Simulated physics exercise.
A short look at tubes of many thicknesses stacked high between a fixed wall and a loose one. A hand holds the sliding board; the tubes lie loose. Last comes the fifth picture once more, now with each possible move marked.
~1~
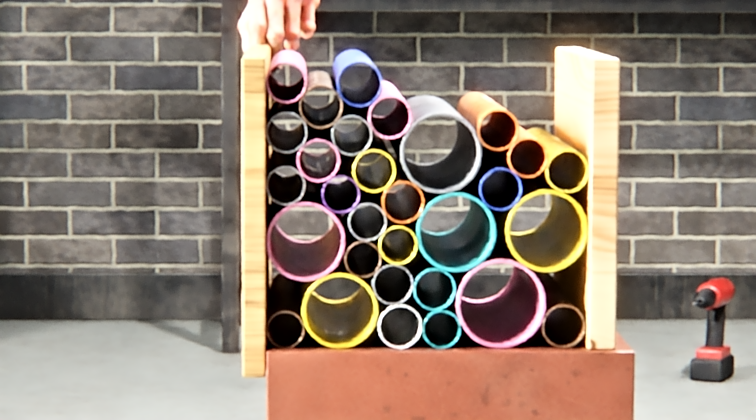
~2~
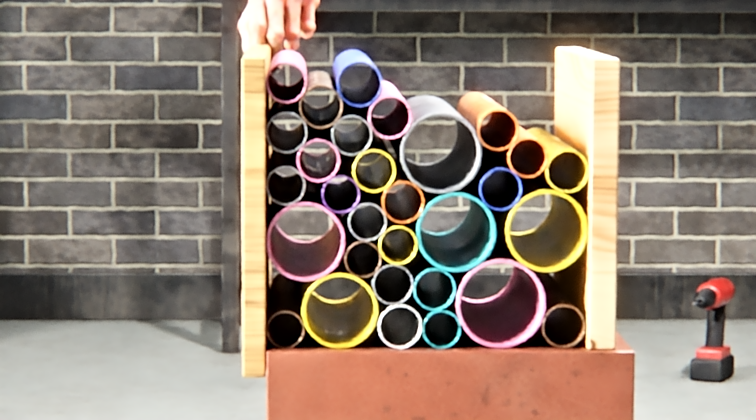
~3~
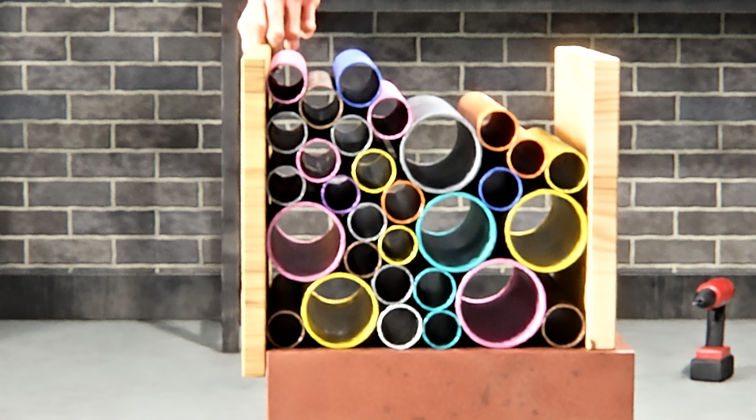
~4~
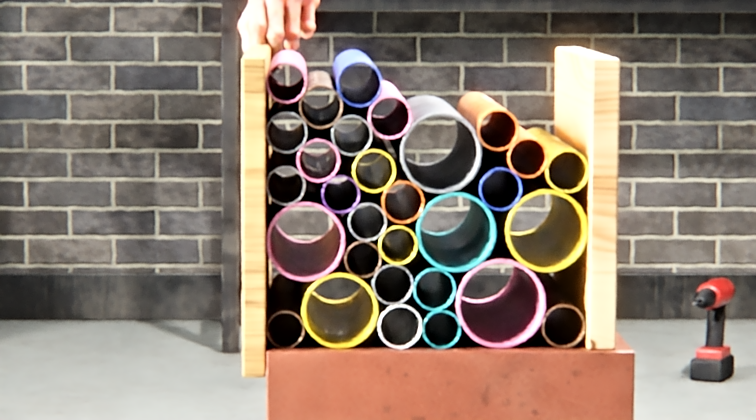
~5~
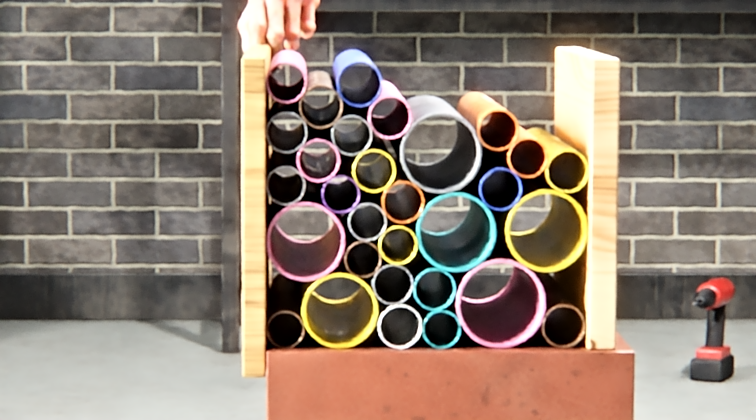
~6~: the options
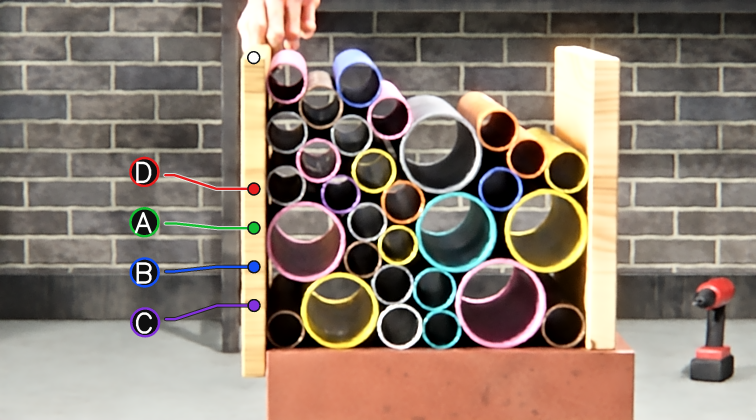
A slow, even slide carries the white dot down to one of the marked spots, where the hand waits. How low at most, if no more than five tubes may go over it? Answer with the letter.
Mark D is as low as it can go.
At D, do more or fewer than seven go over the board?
At D, fewer than seven.
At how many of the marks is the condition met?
The number is one.
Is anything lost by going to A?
At A: Yes.
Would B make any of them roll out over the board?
At B: Yes.
On the copy, A at (254, 228); B at (254, 267); C at (254, 306); D at (254, 189); the white dot at (253, 58).
On D. First, top of the board (266, 122).
Then, top of the board (266, 188).
Finally, top of the board (266, 189), four out over the board.
By contrast, A more than five out over the board; B more than five out over the board; C more than five out over the board.
